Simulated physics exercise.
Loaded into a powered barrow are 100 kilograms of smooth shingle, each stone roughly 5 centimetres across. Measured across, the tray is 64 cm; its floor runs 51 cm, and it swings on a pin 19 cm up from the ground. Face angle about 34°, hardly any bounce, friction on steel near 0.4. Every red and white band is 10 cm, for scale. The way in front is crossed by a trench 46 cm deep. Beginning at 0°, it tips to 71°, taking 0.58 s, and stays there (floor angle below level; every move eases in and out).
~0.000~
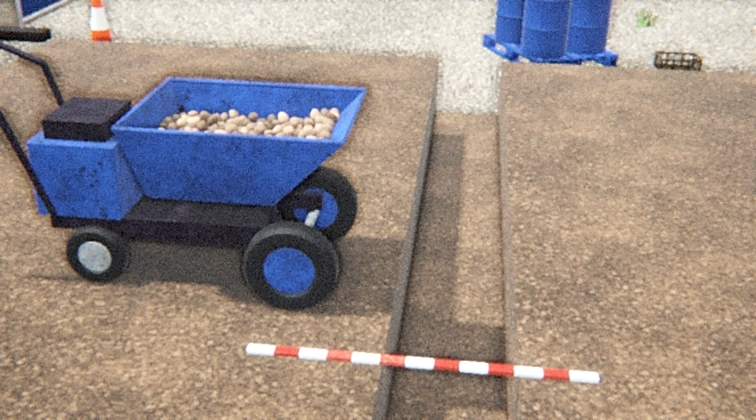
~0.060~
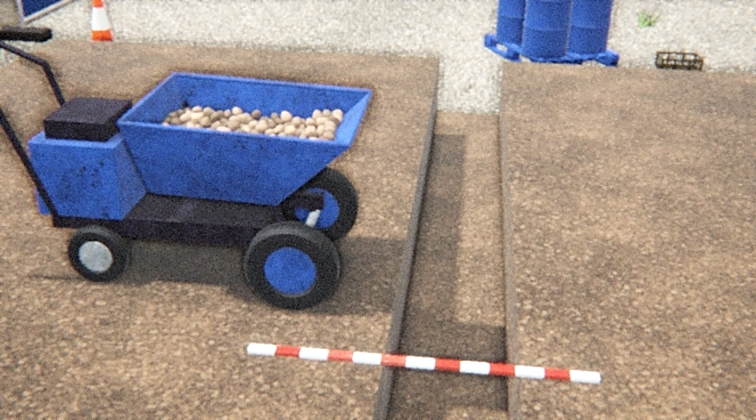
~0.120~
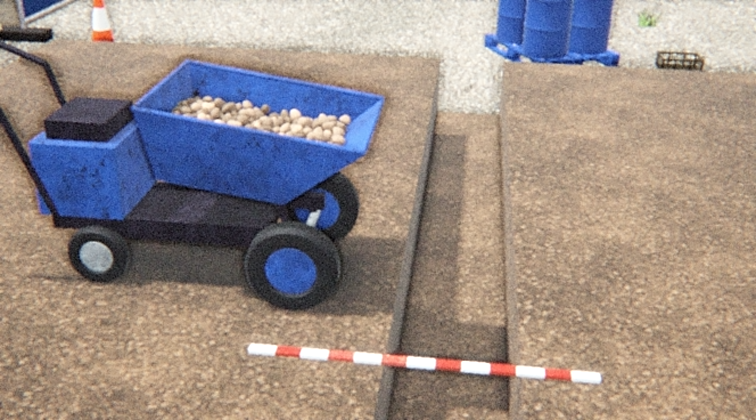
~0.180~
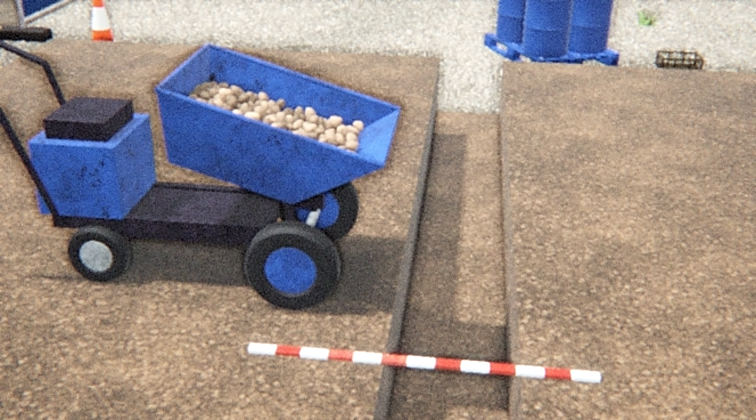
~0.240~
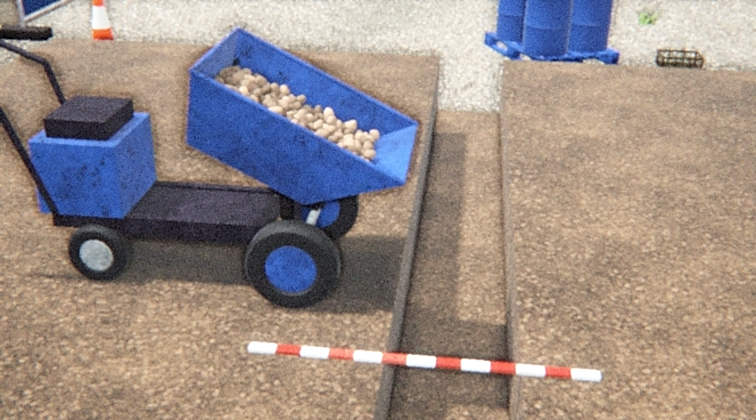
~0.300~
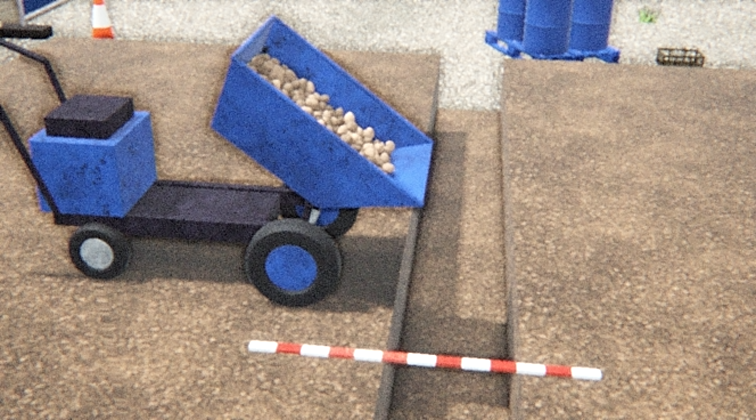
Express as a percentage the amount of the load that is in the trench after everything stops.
The amount is close to 67 per cent of the load.
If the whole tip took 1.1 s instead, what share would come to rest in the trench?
My guess is near 85 percent.
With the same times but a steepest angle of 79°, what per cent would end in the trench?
It would be close to 80 percent.
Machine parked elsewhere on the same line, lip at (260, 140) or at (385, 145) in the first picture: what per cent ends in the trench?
100 and 25 %.
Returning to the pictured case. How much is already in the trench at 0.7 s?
Some 25 per cent of the load by that point.
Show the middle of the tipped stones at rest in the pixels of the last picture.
At about pixel (493, 360) in the last view.
After 0.4 s the floor is at 59°; 100 % in the tray; the foremost stones are at (420, 218).
After 0.7 s the floor is at 71°; 73 % in the tray, 26 % in the trench, 1 % past the trench; the foremost stones are at (522, 285).
After 1.0 s the floor is at 71°; 4 % in the tray, 63 % in the trench, 33 % past the trench; the foremost stones are at (704, 301).
After 3.0 s the floor is at 71°; 0 % in the tray, 67 % in the trench, 33 % past the trench; the foremost stones are past the picture's edge.
